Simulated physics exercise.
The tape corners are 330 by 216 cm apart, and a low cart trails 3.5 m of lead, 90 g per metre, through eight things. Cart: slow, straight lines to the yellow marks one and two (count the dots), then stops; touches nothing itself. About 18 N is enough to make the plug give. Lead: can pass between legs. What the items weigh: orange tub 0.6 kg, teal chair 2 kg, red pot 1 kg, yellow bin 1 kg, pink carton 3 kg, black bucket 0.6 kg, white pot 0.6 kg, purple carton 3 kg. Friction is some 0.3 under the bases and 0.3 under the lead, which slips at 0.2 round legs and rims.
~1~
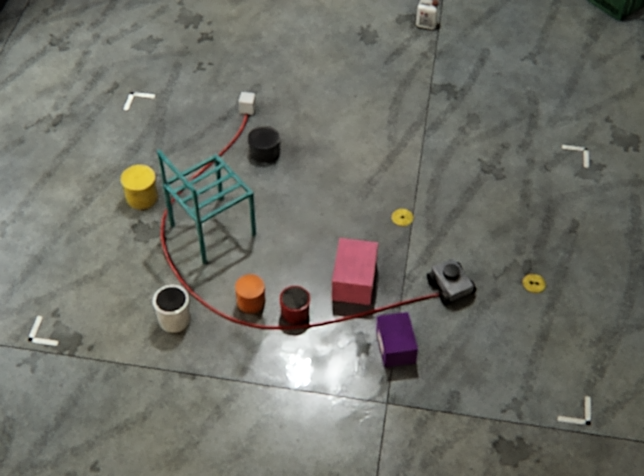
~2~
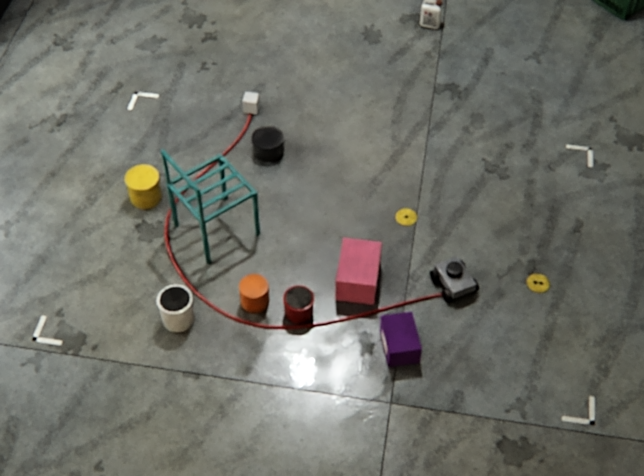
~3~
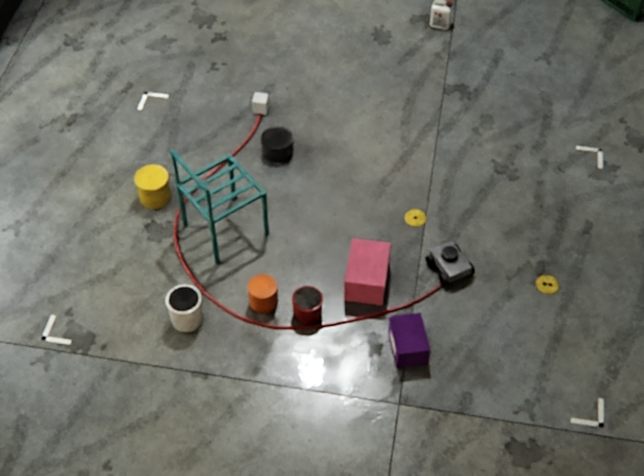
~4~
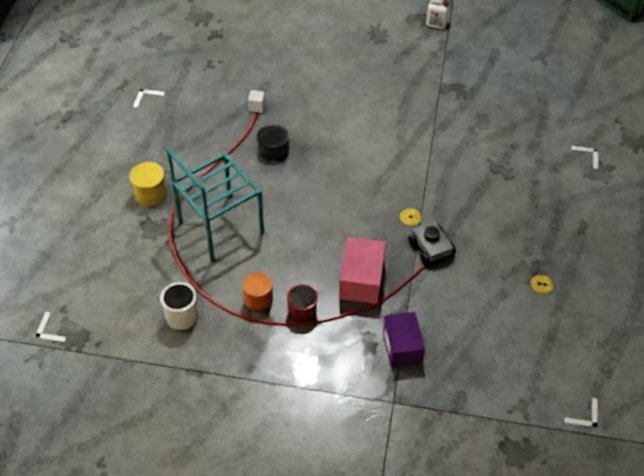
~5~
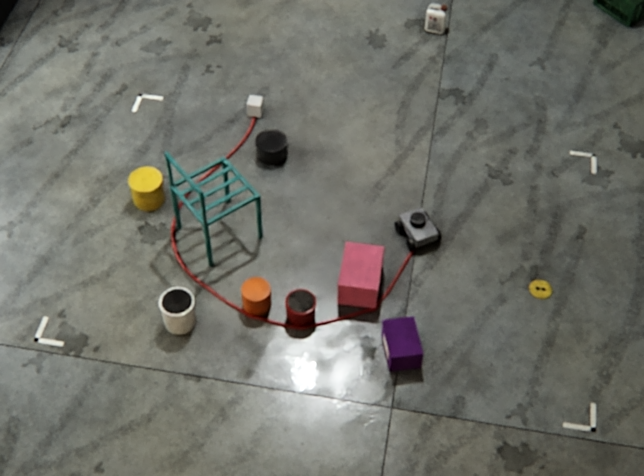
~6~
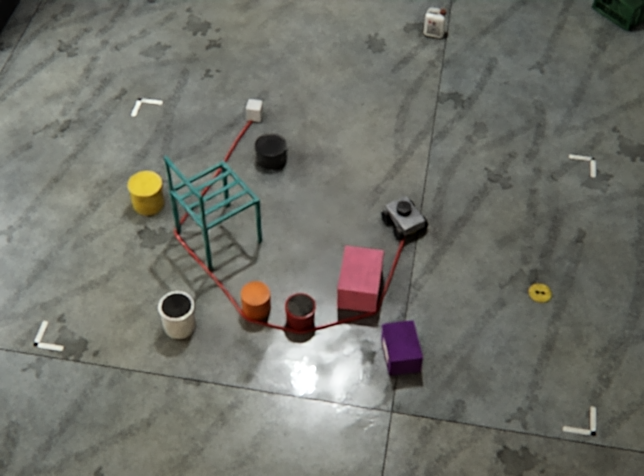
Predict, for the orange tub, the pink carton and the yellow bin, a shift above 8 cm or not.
Orange tub: Gone from its spot. Pink carton: Still on its spot. Yellow bin: Still on its spot.
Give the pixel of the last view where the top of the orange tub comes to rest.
It stops around pixel (279, 271).
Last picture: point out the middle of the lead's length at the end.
Around (261, 289).
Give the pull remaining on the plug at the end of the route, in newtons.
It comes out close to 3 N.
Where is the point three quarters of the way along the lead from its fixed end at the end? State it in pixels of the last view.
About (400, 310).
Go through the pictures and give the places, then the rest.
In the first picture, shows, orange tub (250, 286); pink carton (355, 261); yellow bin (138, 177); marks (402, 218) (534, 284); lead runs through (399, 304); cart (455, 292).
In the second picture, shows, lead runs through (403, 304); cart (458, 290).
In the third picture, shows, lead runs through (411, 304); cart (454, 273).
In the fourth picture, shows, cart (435, 253).
In the fifth picture, shows, lead runs through (208, 288); cart (421, 239).
In the sixth picture, shows, orange tub (255, 293); pink carton (361, 269); yellow bin (145, 183); lead runs through (226, 292); cart (408, 227).
Next, cart at (443, 243), lead slack at the fixed end; nothing else has moved.
Then, cart at (476, 262), 4 N at the fixed end; orange tub 7 cm off its start.
After that, cart at (511, 280), 4 N at the fixed end; orange tub 19 cm off its start at (276, 273), red pot 15 cm off its start at (307, 286), teal chair 2 cm off its start at (218, 194).
Later, cart at (537, 292), 3 N at the fixed end; orange tub 21 cm off its start, red pot 17 cm off its start, teal chair 14 cm off its start.
At the end, cart at (537, 292), 3 N at the fixed end; orange tub 21 cm off its start at (279, 271), pink carton 0 cm off its start at (361, 269), yellow bin 0 cm off its start at (145, 183), red pot 17 cm off its start at (309, 284).
